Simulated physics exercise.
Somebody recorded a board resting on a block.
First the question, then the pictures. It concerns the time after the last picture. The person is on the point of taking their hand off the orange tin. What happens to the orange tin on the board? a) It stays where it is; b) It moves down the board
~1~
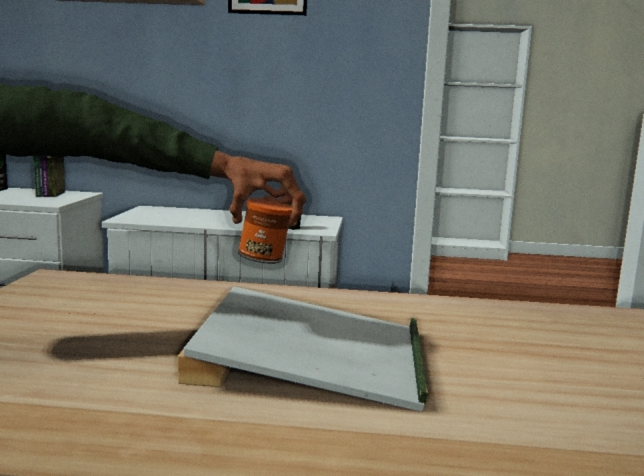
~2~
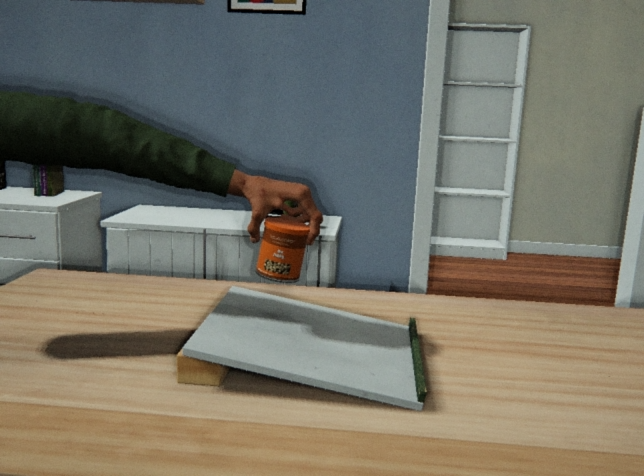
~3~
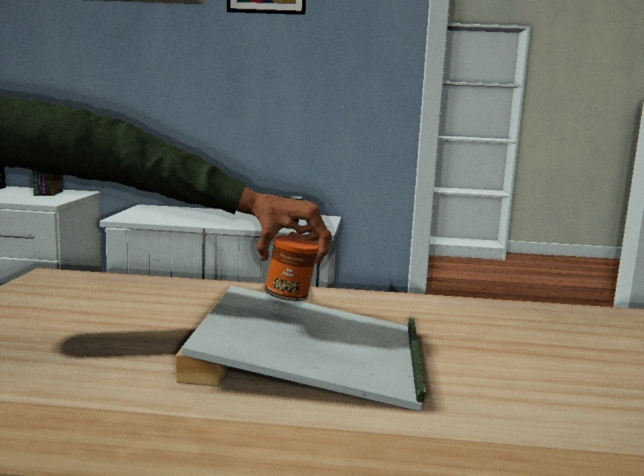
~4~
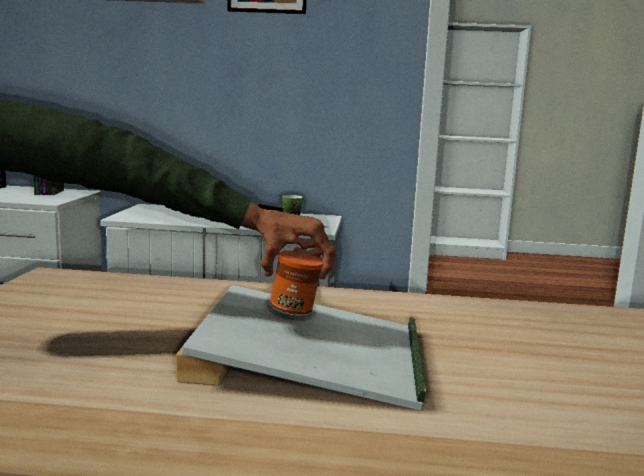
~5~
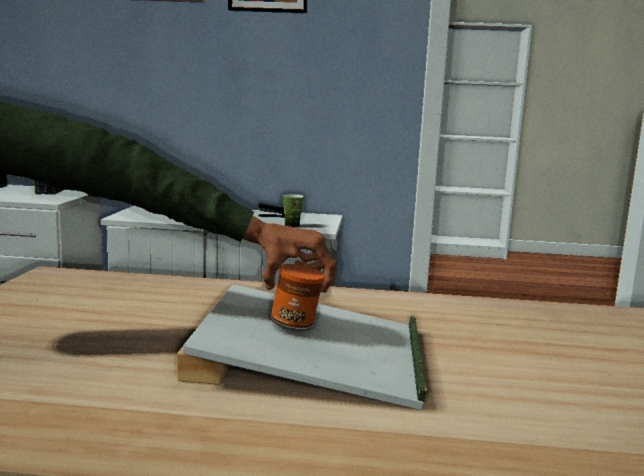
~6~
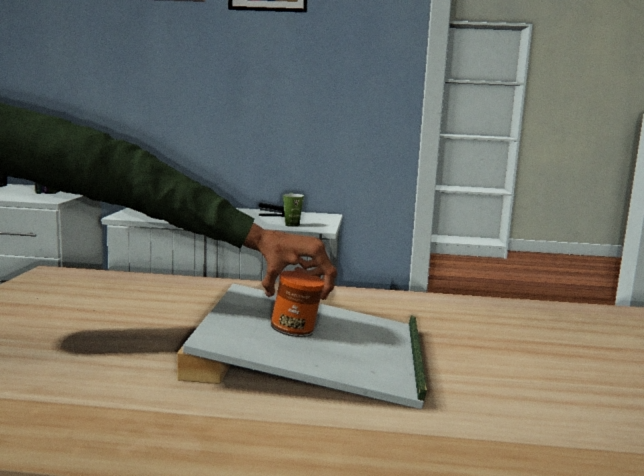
Option a: It stays where it is.
Then, 0.30 s later than the last frame, all is still.
Then, 0.70 s later than the last frame, orange tin resting near (297, 303).
When it is over, it is as before. End places, in pixels of the last picture, orange tin near (297, 303). The orange tin remains at rest.
